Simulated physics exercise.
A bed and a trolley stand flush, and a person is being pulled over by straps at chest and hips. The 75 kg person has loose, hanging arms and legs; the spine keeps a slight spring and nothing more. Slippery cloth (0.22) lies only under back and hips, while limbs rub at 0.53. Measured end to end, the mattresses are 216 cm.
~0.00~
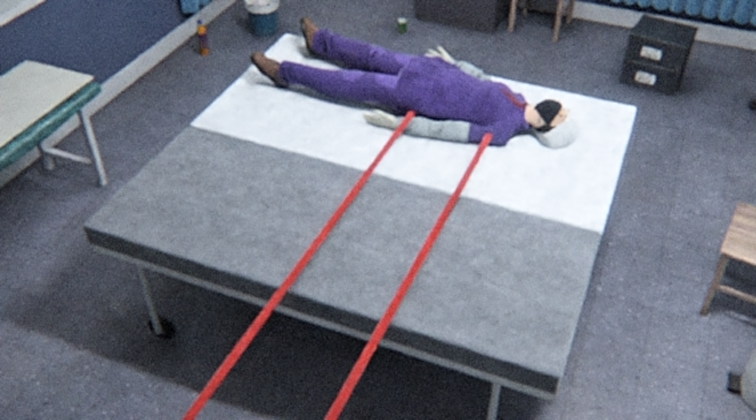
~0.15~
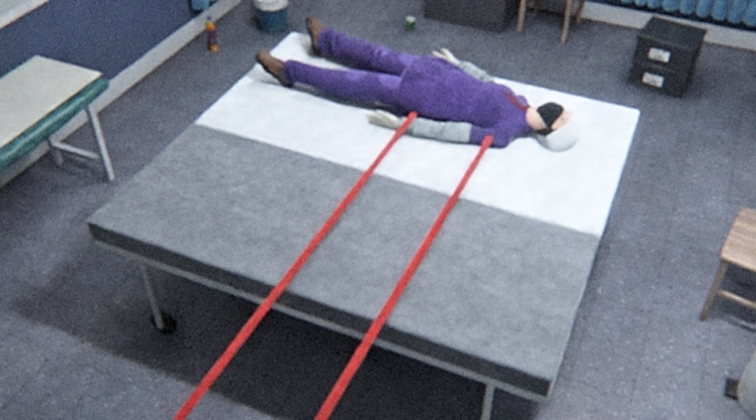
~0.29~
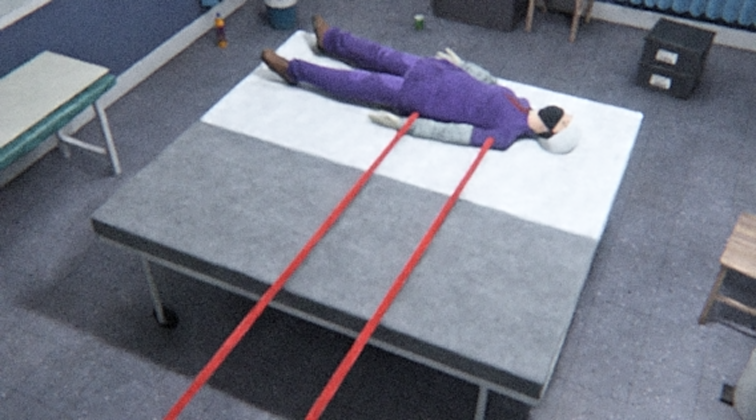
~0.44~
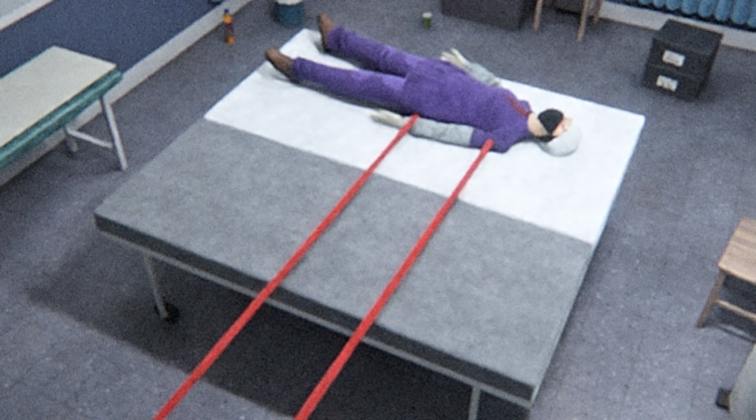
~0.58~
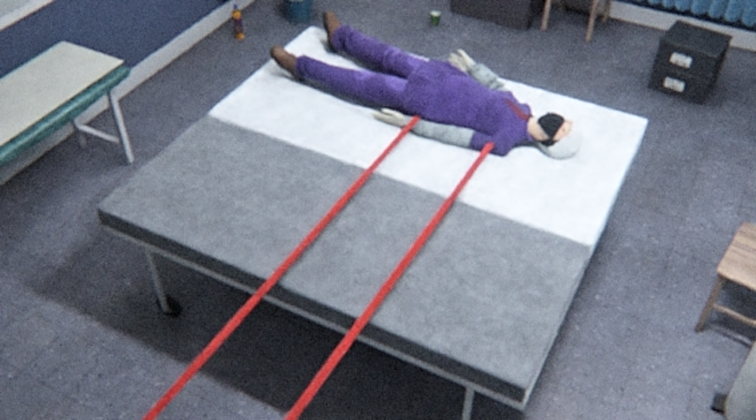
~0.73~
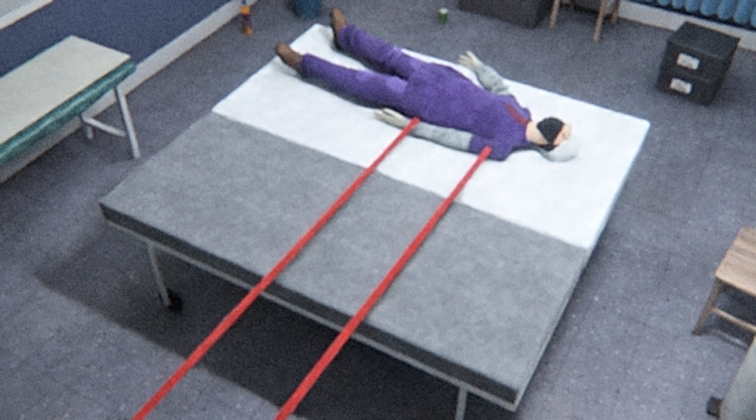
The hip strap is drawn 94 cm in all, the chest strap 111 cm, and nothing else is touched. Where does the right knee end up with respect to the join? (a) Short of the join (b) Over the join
a, short of the join.
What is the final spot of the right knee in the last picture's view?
Close to (376, 145).
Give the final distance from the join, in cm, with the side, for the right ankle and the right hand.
The right ankle ends 44 cm short of the join and the right hand 28 cm short.
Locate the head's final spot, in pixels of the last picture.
I'd say about pixel (482, 283).
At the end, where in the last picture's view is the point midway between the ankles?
Around (352, 111).
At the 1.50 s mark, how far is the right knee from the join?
Position: Approx. 60 cm short.
After 1.00 s the right knee is 74 cm short of the join, near (392, 65) in the last picture's view.
After 1.50 s the right knee is 60 cm short of the join, near (389, 82) in the last picture's view; the head 25 cm short of the join.
After 2.00 s the right knee is 40 cm short of the join, near (386, 106) in the last picture's view; the head 7 cm past the join.
When all is still (4.1 s), head crosses the join; left hand crosses the join; right hand stops short of the join; left ankle stops short of the join; right ankle stops short of the join; right knee stops short of the join.
